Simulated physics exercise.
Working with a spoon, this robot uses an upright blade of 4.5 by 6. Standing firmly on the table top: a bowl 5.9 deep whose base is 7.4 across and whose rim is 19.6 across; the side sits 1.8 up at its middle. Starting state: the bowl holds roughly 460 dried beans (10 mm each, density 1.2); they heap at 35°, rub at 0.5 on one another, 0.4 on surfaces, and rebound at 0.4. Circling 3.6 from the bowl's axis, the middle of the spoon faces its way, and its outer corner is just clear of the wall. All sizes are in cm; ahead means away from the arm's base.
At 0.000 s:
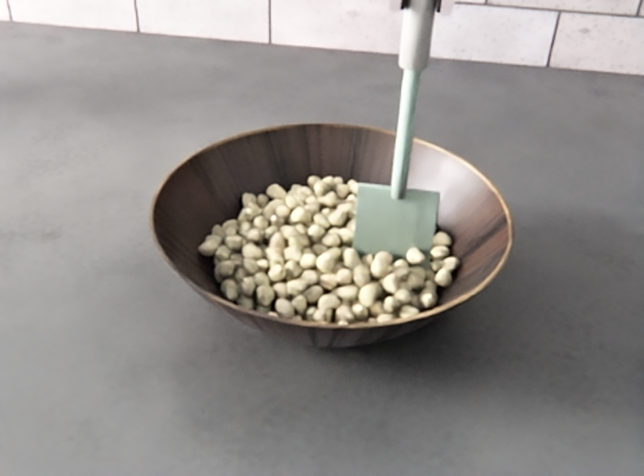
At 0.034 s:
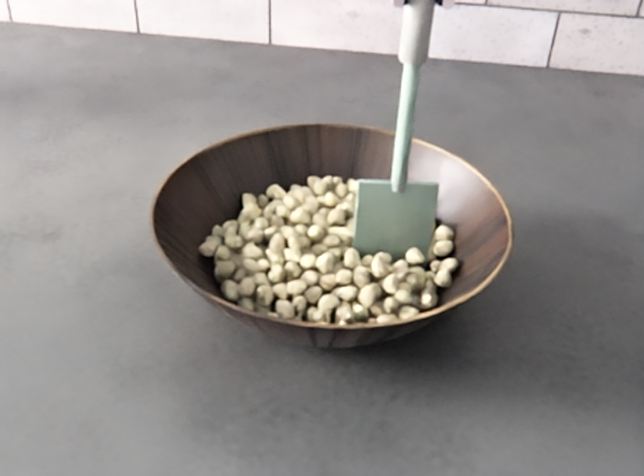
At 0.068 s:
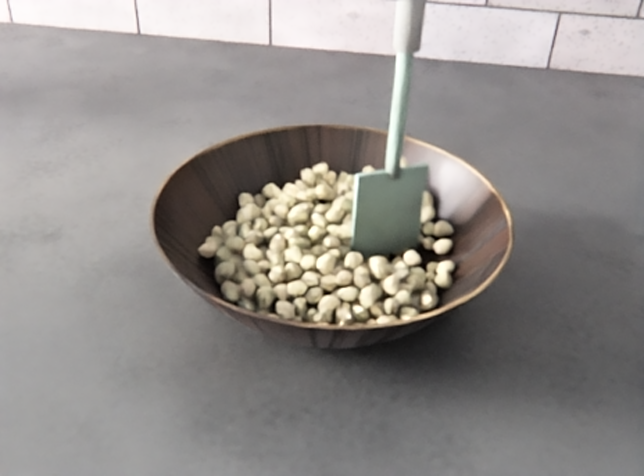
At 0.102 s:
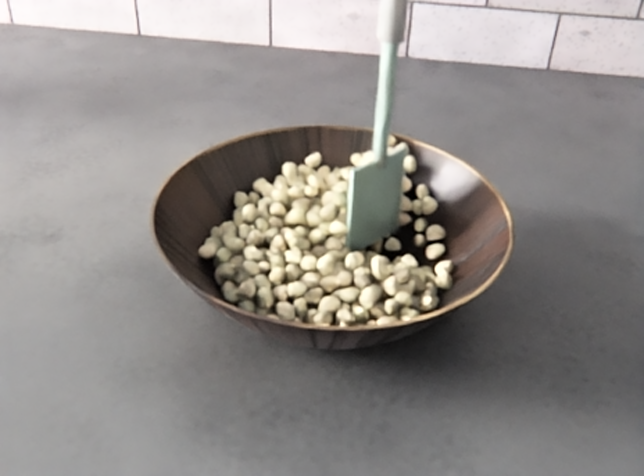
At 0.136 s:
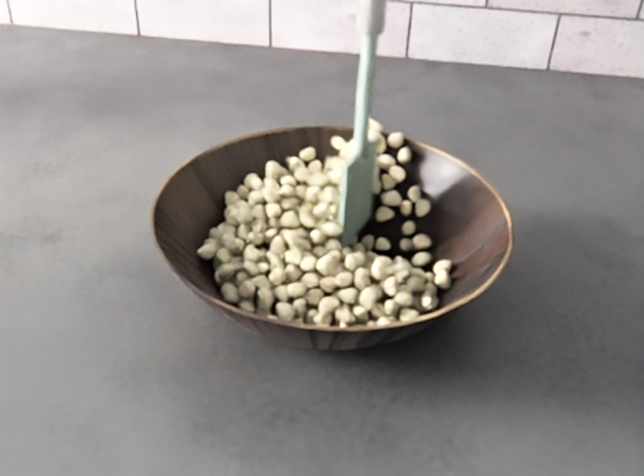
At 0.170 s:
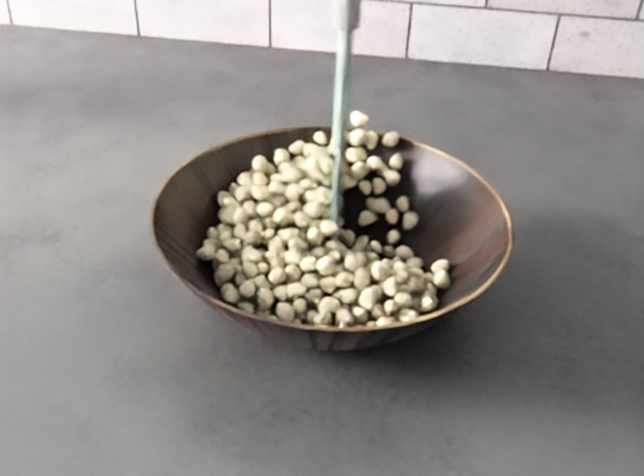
A pale green spatula held upright by a robot tool stands among pale beans in a dark brown bowl, then sweeps leftward and toward the back, turning until its blade is edge-on. The beans bunch up at the left and back, baring a dark patch on the right.
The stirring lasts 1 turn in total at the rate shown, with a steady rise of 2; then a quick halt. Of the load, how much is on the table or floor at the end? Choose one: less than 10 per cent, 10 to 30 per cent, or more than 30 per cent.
The share is less than 10 per cent.
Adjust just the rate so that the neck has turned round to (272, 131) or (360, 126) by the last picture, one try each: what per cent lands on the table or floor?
Well, about 20 percent the first time and about 0 percent the second.
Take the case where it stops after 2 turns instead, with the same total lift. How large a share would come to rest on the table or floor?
Estimate: Near 5 %.
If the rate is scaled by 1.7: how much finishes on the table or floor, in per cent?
About 20 per cent.
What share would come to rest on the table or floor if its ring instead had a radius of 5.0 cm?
Near 0 percent.
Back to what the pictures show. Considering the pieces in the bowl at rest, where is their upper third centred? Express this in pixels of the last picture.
Roughly pixel (351, 278).
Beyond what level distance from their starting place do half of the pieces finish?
Around 4 cm.
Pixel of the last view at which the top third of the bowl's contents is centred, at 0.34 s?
Centre estimate: Approx. (234, 252) px.
After 0.34 s, 194° round, highest piece 8 above the table; 458 in the bowl, 1 on the table or floor, 2 in flight or on the tool.
After 0.50 s, 297° round, highest piece 8 above the table; 449 in the bowl, 12 on the table or floor.
After 0.79 s, 0° round, highest piece 6 above the table; 449 in the bowl, 12 on the table or floor.
After 1.49 s, 0° round, highest piece 6 above the table; 449 in the bowl, 12 on the table or floor.
At rest, 449 in the bowl, 12 on the table or floor. That is 3 % on the table or floor.
